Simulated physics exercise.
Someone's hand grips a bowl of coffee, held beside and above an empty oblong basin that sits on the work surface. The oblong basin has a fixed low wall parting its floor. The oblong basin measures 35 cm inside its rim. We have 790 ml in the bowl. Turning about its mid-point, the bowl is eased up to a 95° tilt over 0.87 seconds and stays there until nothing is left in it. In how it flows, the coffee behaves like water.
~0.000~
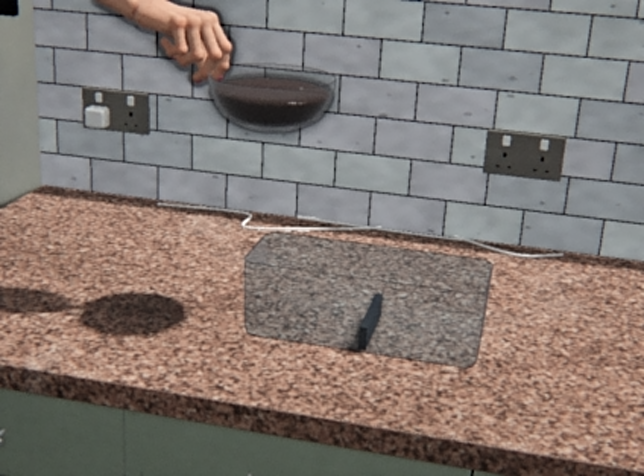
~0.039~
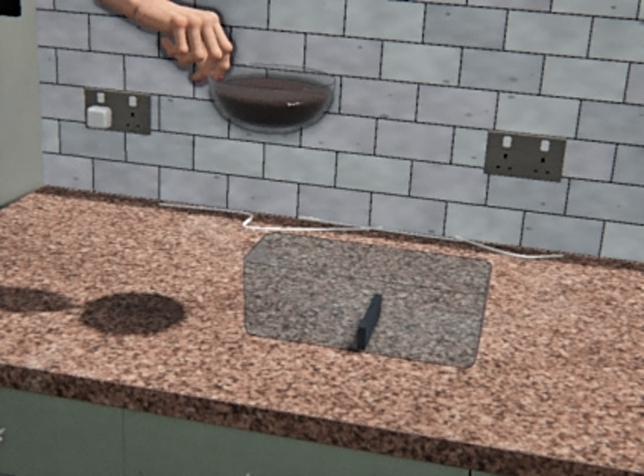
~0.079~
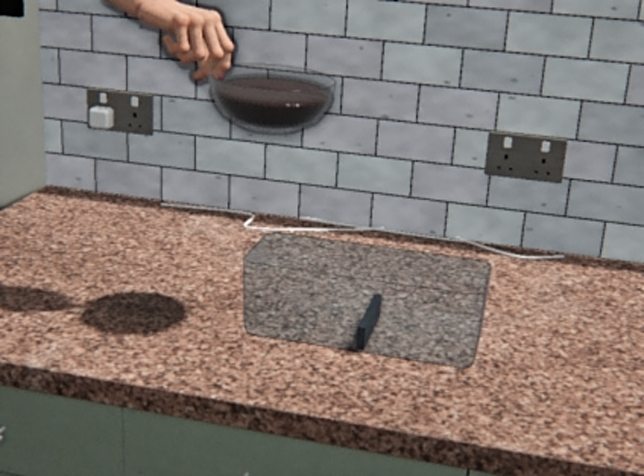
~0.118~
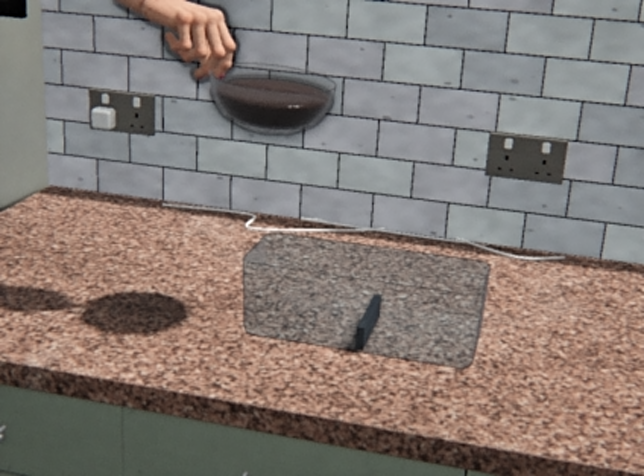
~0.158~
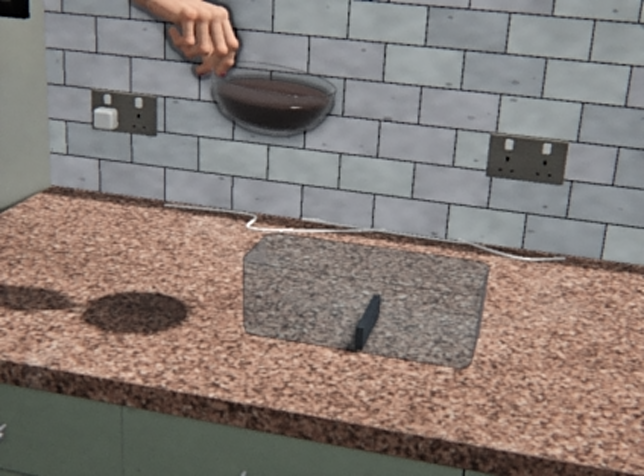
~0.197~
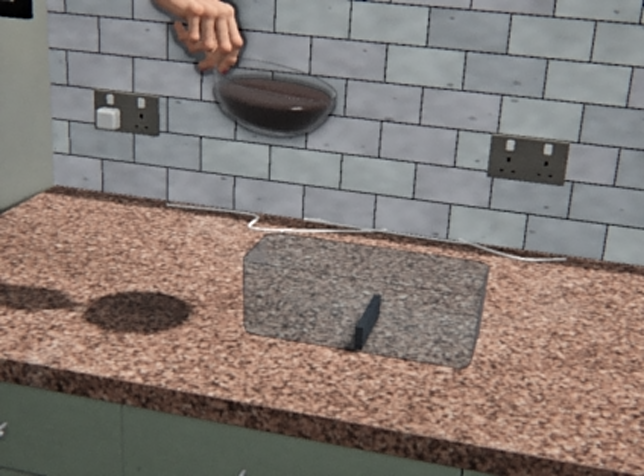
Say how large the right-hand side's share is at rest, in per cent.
Its share is roughly 47 per cent.
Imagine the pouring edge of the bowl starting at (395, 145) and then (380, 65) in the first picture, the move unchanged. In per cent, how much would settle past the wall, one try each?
Some 80 and 75 per cent, in that order.
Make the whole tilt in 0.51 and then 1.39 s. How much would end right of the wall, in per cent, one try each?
In turn about 35 and 55 per cent.
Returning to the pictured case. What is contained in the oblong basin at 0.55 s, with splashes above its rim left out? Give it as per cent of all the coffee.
About 4%.
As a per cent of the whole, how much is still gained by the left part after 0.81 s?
I'd put it near 16 percent.
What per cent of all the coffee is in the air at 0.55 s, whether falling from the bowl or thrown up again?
Around 54 in a hundred.
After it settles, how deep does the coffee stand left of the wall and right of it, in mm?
Depths at rest: Left around 18 mm, right around 18 mm.
After 0.55 s the tilt is 67° and 41 per cent is still to pour, 3 is left of the wall and 1 right of it.
After 0.81 s the tilt is 94° and 4 per cent is still to pour, 34 is left of the wall and 47 right of it.
After 1.08 s the tilt is 95° and 0 per cent is still to pour, 50 is left of the wall and 47 right of it.
After 1.37 s the tilt is 95° and 0 per cent is still to pour, 50 is left of the wall and 47 right of it.
In the end 50 per cent lies left of the wall, 47 right of it and 3 outside.
